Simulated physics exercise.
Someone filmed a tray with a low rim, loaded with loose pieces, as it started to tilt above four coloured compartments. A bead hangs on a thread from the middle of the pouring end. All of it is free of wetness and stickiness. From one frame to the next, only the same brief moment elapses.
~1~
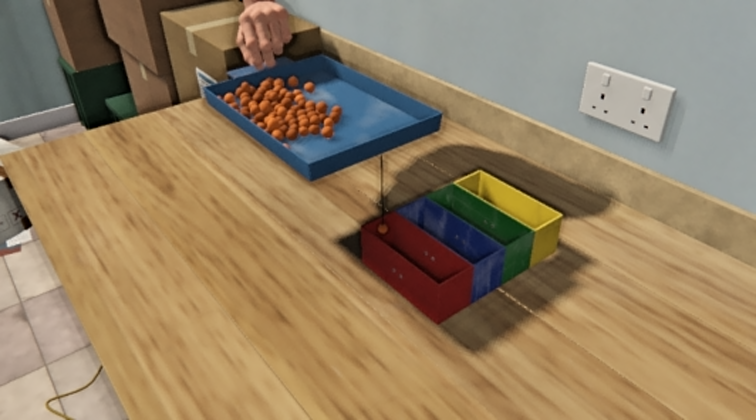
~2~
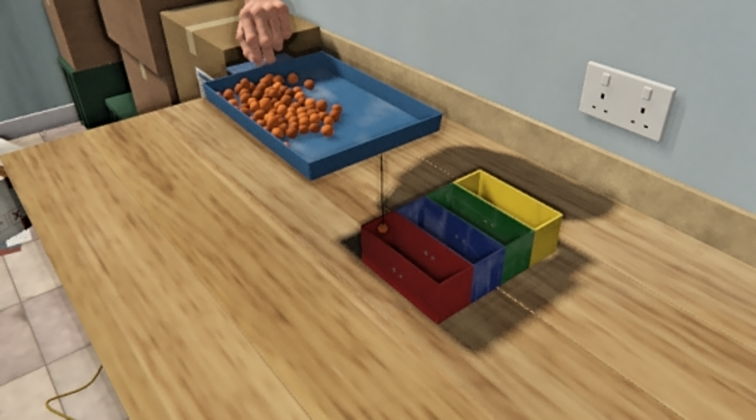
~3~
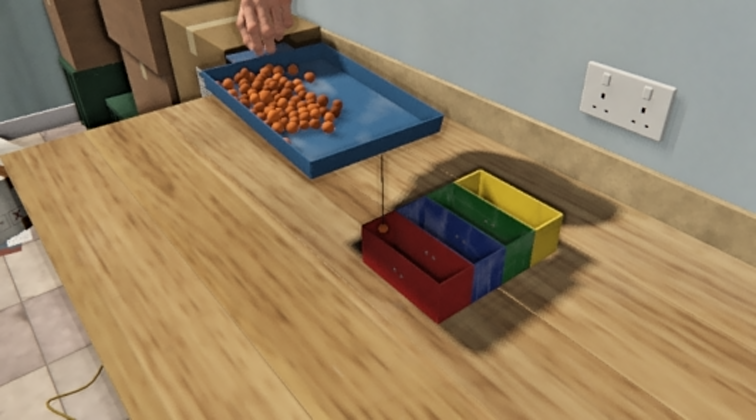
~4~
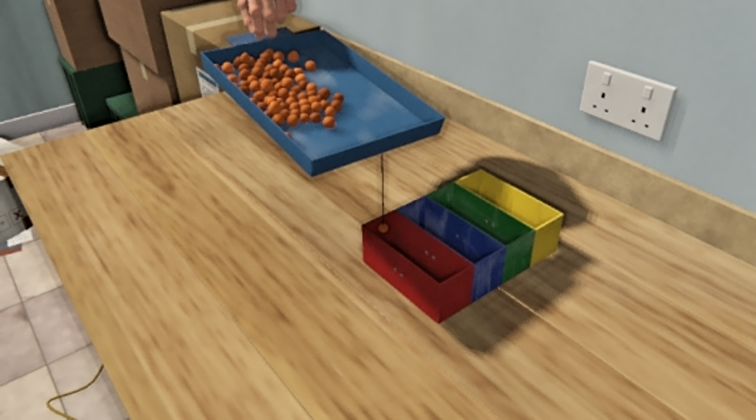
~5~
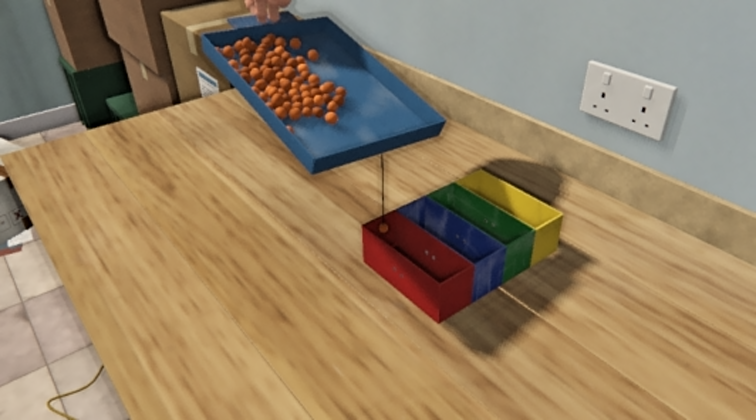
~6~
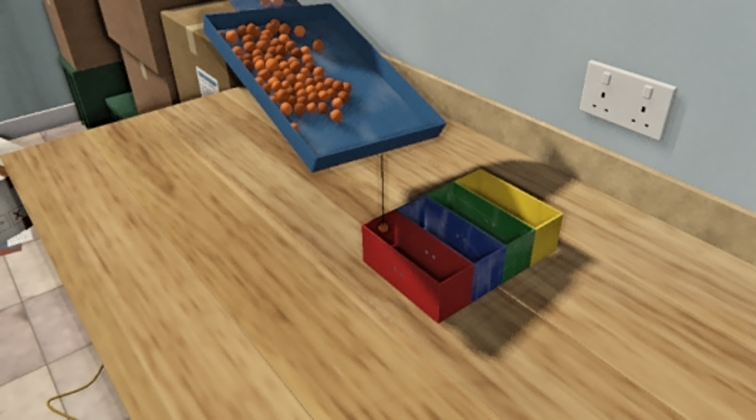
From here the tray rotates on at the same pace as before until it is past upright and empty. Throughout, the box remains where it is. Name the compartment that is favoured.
Blue.
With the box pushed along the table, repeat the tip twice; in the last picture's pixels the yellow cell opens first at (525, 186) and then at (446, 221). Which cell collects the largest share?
The red one; the cell in yellow.
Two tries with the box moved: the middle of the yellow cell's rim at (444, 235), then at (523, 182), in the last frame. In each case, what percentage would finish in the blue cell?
Respectively 10 % and 10 %.
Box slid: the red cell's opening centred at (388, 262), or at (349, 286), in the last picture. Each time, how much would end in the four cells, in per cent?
It would be roughly 90 per cent for the first and roughly 90 per cent for the second.
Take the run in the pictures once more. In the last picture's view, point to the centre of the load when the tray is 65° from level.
Mark it at roughly (398, 118) in the final frame.
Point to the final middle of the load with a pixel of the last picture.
Around (451, 269).
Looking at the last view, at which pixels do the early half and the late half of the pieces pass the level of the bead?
Early half: (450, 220); late half: (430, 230).
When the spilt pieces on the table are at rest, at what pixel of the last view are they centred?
Their resting centre is at about (437, 357).
Soon, tray tipped steeply; nearly all on the tray; a stray few falling or outside the box.
A while on, tray tipped past a quarter turn; most on the tray; a small part in the blue cell; a stray few in the green cell; a stray few in the red cell; a small part falling or outside the box.
Towards the end, tray tipped past a quarter turn; about half in the blue cell; about a quarter in the red cell; a small part in the green cell; a small part falling or outside the box.
Finally, tray tipped past a quarter turn; about half in the blue cell; about a quarter in the red cell; a small part in the green cell; none in the yellow cell; a small part outside the box.
